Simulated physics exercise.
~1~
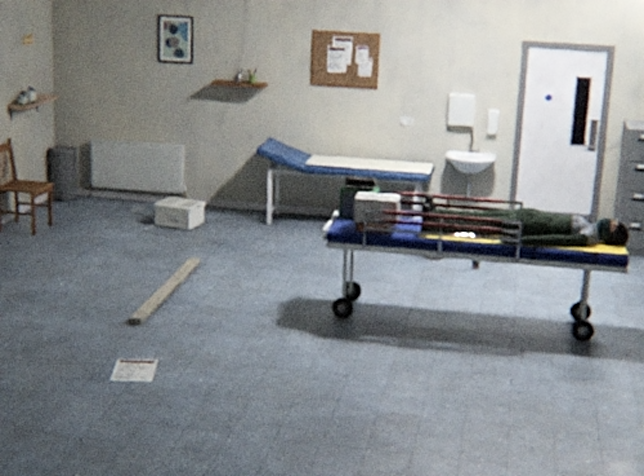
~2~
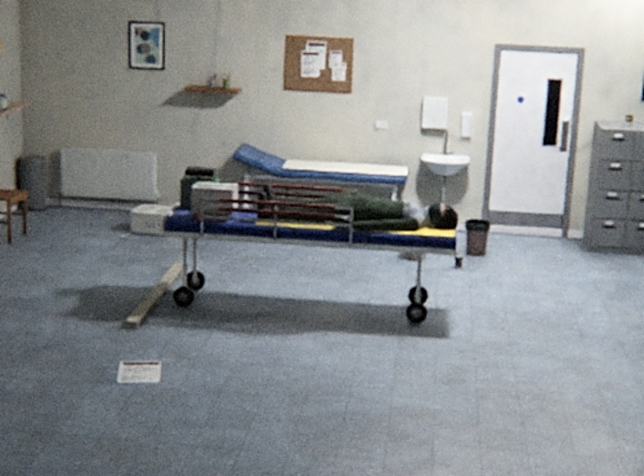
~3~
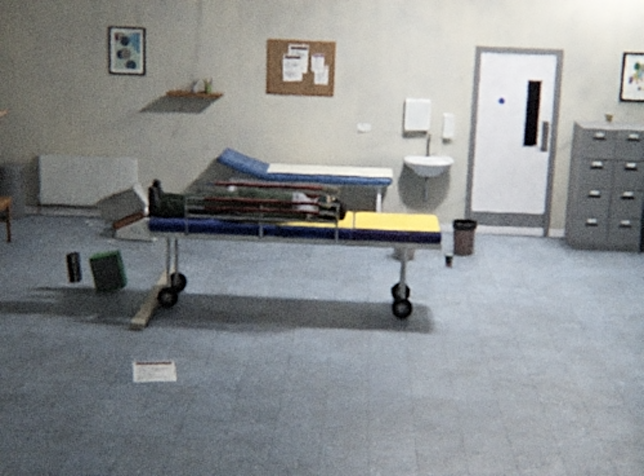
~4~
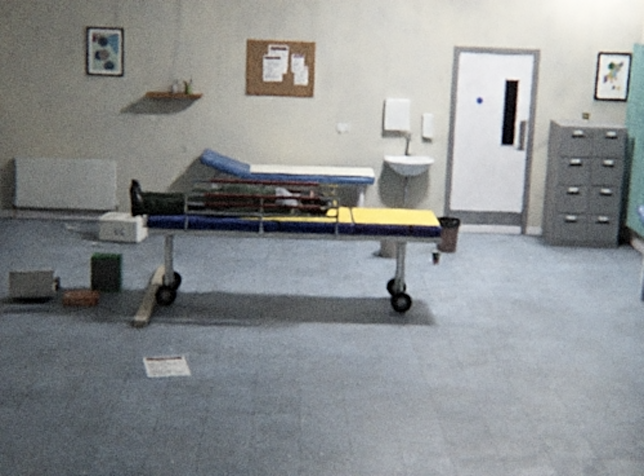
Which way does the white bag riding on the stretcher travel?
The white bag travels to the left, going over the end of the stretcher and down to the floor.
